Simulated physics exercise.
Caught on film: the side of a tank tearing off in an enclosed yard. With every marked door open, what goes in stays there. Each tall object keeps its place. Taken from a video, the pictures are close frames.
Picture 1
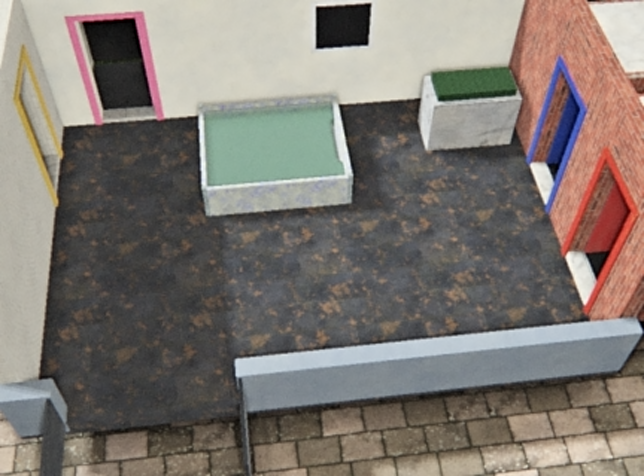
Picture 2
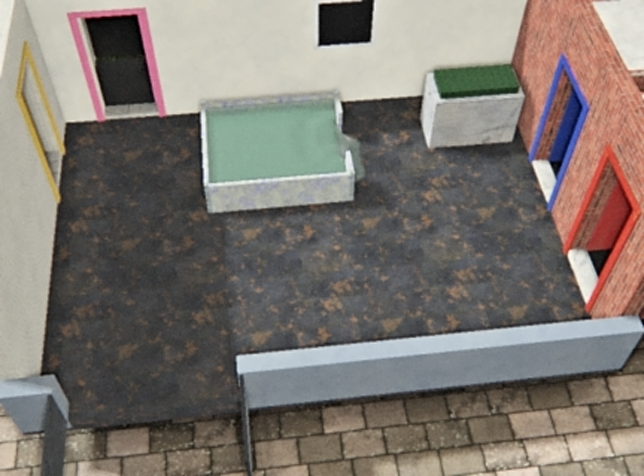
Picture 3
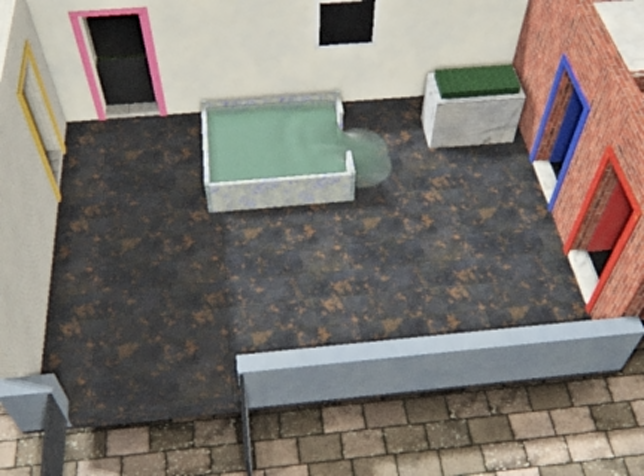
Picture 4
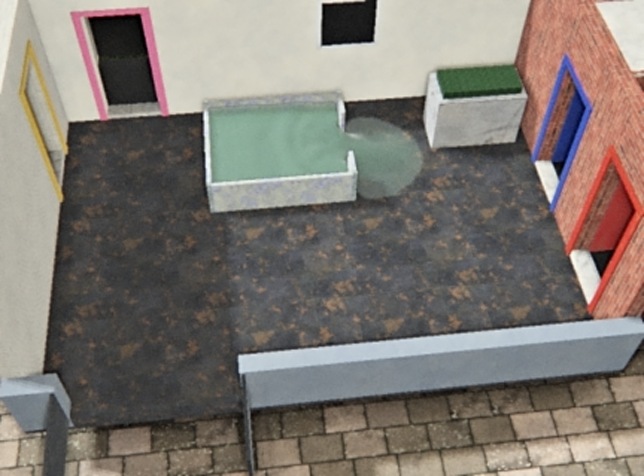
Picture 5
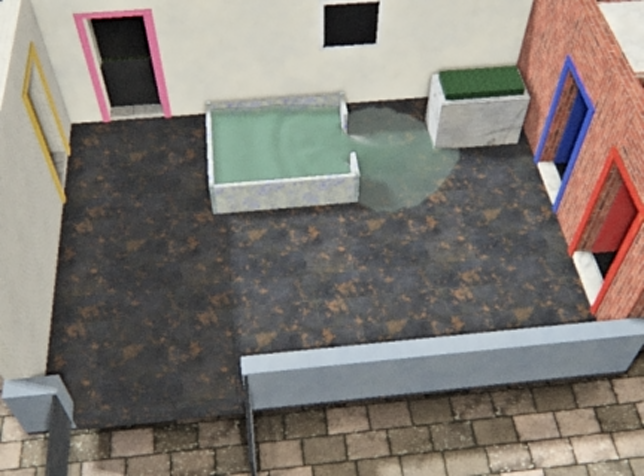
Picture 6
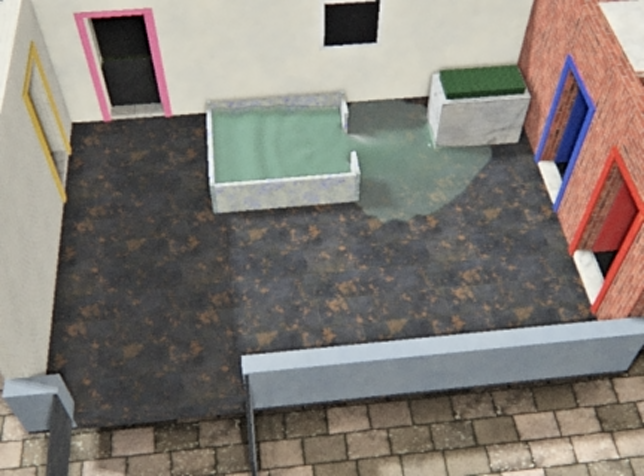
The clip shows a walled yard with a low tank of greenish water; a gap opens in the tank's right side, and water pours out, spreading across the dark ground to the right and around a green-topped block.
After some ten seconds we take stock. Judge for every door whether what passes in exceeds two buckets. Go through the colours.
The yellow door doesn't get too much water coming through; the blue door gets too much water coming through; the red door doesn't get too much water coming through; the pink door doesn't get too much water coming through.
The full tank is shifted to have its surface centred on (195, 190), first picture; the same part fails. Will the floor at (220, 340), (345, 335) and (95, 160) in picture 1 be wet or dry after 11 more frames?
Points in order: Not reached; not reached; not reached.
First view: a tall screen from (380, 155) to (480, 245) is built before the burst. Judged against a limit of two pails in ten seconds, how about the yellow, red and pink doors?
Note - yellow door: Below the line; red door: Below the line; pink door: Below the line.
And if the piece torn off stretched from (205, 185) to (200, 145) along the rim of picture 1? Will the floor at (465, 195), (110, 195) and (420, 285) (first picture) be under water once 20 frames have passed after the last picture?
The first point is spared, the second soaked, the third spared.
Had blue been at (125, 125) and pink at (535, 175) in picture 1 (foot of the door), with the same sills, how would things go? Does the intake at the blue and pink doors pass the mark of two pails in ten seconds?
As I see it, the blue door does not reach it and the pink door crosses the line.
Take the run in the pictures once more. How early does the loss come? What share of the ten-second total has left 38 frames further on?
About 85 per cent.
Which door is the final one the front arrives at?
My answer: The one in yellow.
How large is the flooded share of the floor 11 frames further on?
That's roughly 25 per cent.
A moment on, water covers 20 % of the floor; the yellow door not reached, the blue door under two buckets in, the red door not reached, the pink door not reached.
Next, water covers 25 % of the floor; the yellow door not reached, the blue door over two buckets in, the red door wet at the sill, nothing in, the pink door not reached.
Then, water covers 30 % of the floor; the yellow door not reached, the blue door far over two buckets in, the red door wet at the sill, nothing in, the pink door not reached.
Later, water covers 50 % of the floor; the yellow door wet at the sill, nothing in, the blue door far over two buckets in, the red door wet at the sill, nothing in, the pink door wet at the sill, nothing in.
In the end, water covers 90 % of the floor; the yellow door wet at the sill, nothing in, the blue door far over two buckets in, the red door wet at the sill, nothing in, the pink door wet at the sill, nothing in.
